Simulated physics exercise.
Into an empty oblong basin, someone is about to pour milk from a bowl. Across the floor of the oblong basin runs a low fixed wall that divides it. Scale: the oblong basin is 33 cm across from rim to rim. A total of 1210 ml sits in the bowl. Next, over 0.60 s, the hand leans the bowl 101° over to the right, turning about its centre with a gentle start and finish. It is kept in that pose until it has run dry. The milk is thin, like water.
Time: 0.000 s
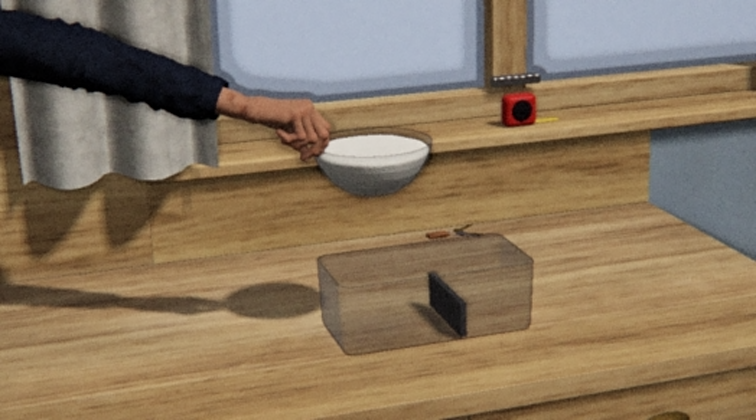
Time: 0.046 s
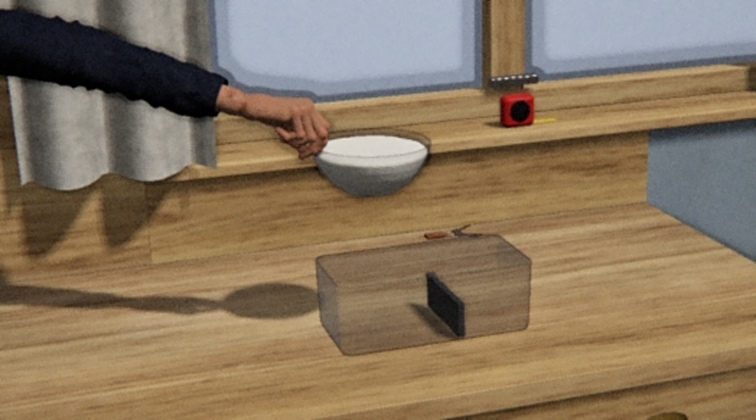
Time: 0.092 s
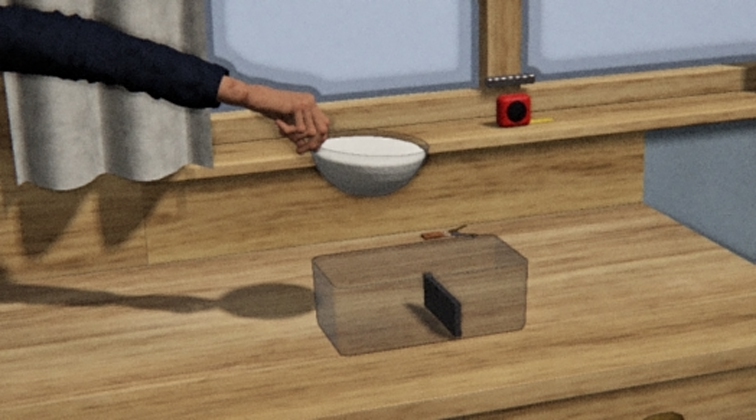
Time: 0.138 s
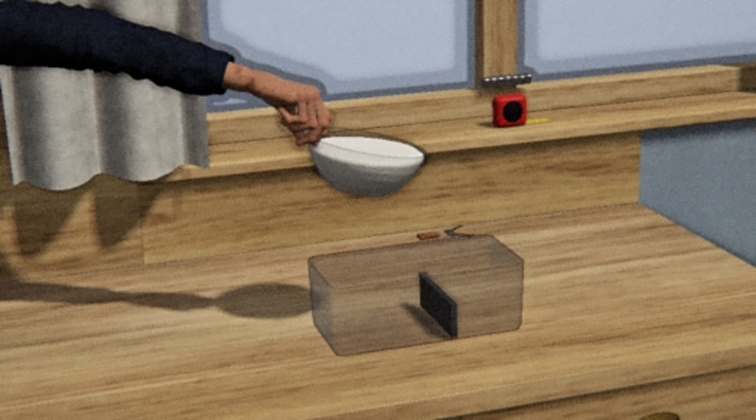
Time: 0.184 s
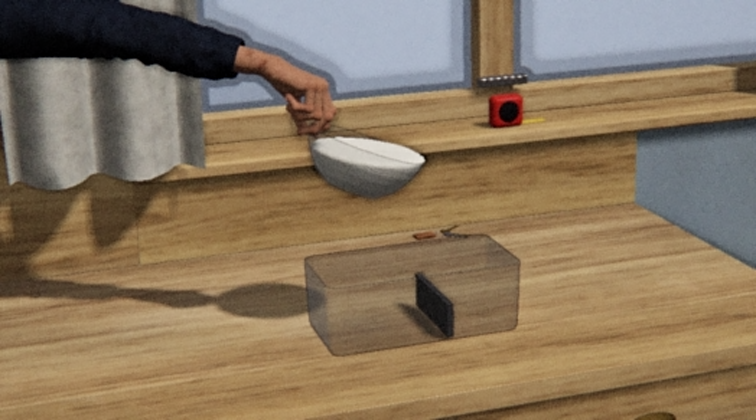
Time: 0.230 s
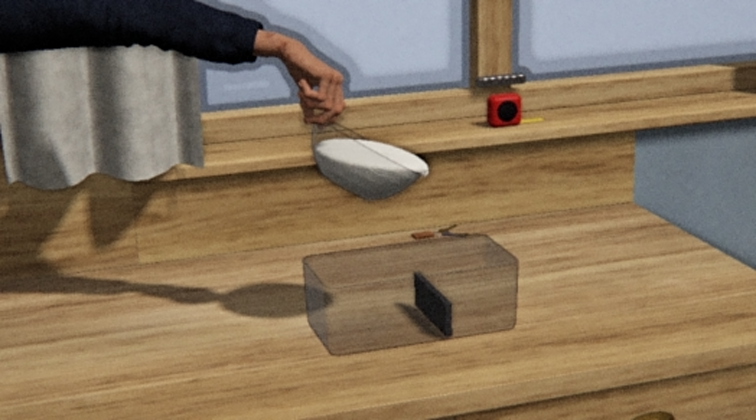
A hand holds a bowl of white milk above a clear oblong basin with a dark upright piece inside on a wooden surface, then rises slightly and moves right as it tilts the bowl steadily to the right.
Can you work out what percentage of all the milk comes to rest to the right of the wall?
I would put it at 59 per cent.
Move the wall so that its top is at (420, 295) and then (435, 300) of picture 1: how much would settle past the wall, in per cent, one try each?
Roughly 70 per cent, then 50 per cent.
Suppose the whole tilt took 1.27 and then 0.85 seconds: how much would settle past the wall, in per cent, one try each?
The first try gives 80 percent and the second 65 percent.
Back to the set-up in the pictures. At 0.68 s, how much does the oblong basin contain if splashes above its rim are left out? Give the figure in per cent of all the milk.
I'd put it at roughly 68 per cent.
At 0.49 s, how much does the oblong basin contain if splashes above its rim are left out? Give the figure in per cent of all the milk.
Near 42 in a hundred.
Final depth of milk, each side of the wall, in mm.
On the left it stands about 12 mm, on the right about 38 mm.
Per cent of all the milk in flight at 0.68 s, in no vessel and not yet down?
Airborne fraction: Approx. 28 %.
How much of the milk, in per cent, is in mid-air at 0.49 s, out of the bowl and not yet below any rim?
Around 48 in a hundred.
By 0.49 s the tilt is 93° and 9 per cent is still to pour, 0 is left of the wall and 42 right of it.
By 0.68 s the tilt is 101° and 0 per cent is still to pour, 23 is left of the wall and 46 right of it.
By 0.88 s the tilt is 101° and 1 per cent is still to pour, 27 is left of the wall and 51 right of it.
By 1.10 s the tilt is 101° and 0 per cent is still to pour, 32 is left of the wall and 59 right of it.
At rest 32 per cent lies left of the wall, 59 right of it and 9 outside.
